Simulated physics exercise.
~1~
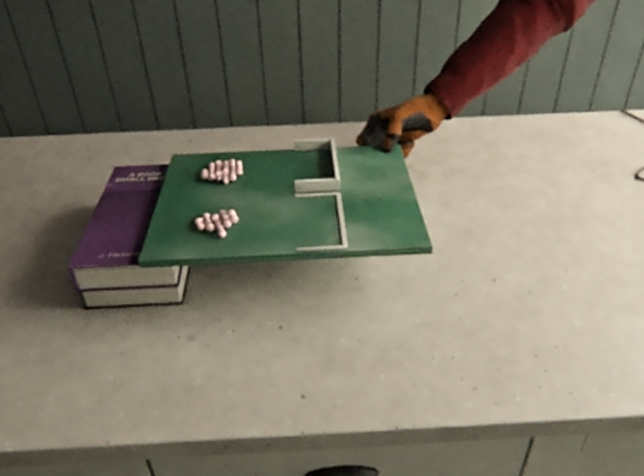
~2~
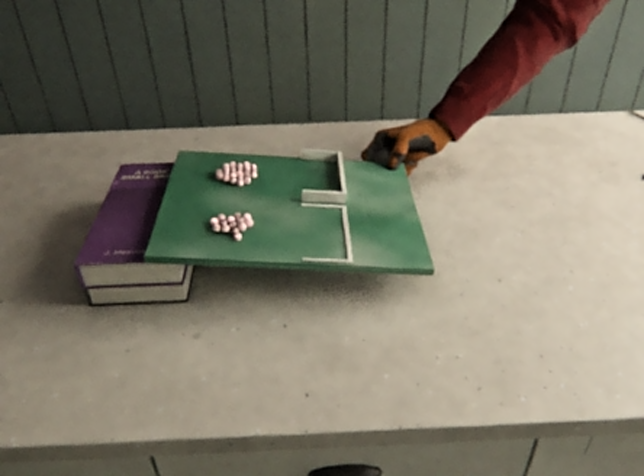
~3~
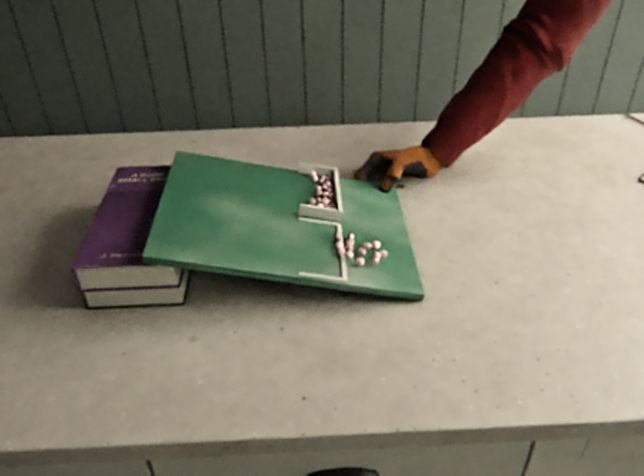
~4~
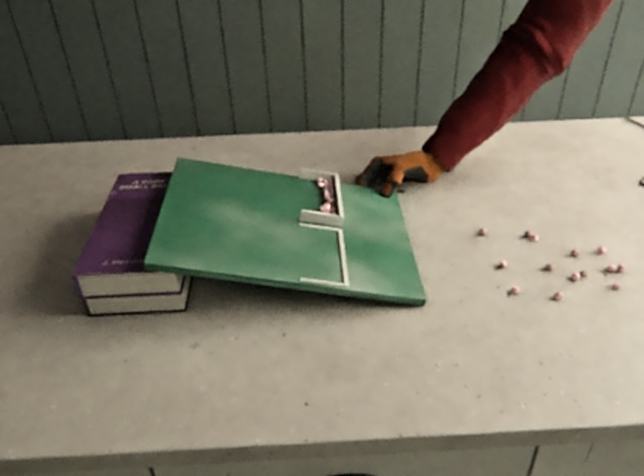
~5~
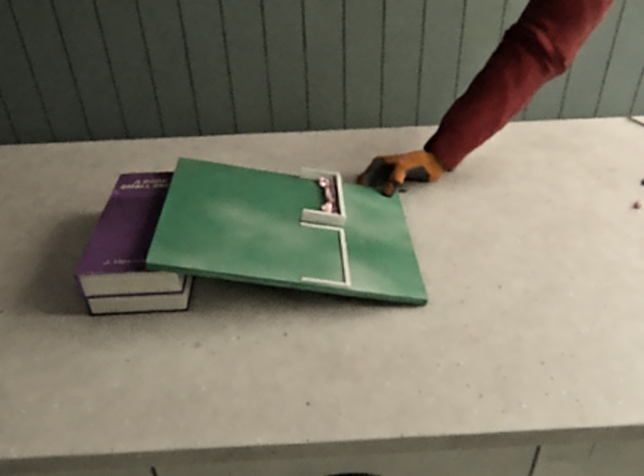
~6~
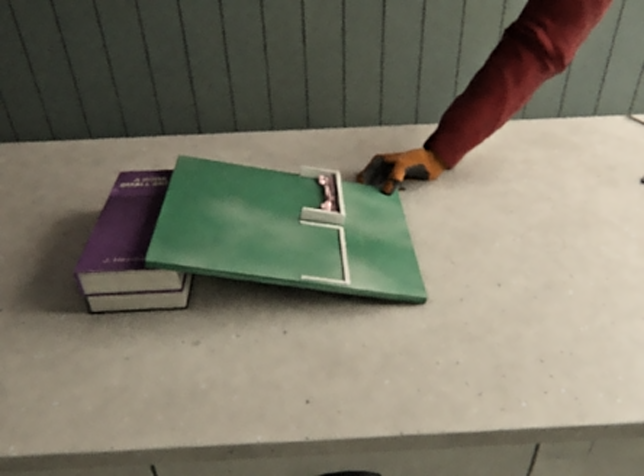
A hand with a dark red sleeve holds up the right end of a green board whose left end rests on a thick purple book, seen from slightly above on a pale grey counter before grey-green panelling. Two heaps of small pinkish-white pieces sit toward the board's left, with white fences farther right. The hand lowers the free end to the counter, and both heaps slide rightward. The front pieces pass their fence, spill off the board and scatter right across the counter until they leave view. The back pieces stay gathered behind their fence as the hand remains beside the sloping board.
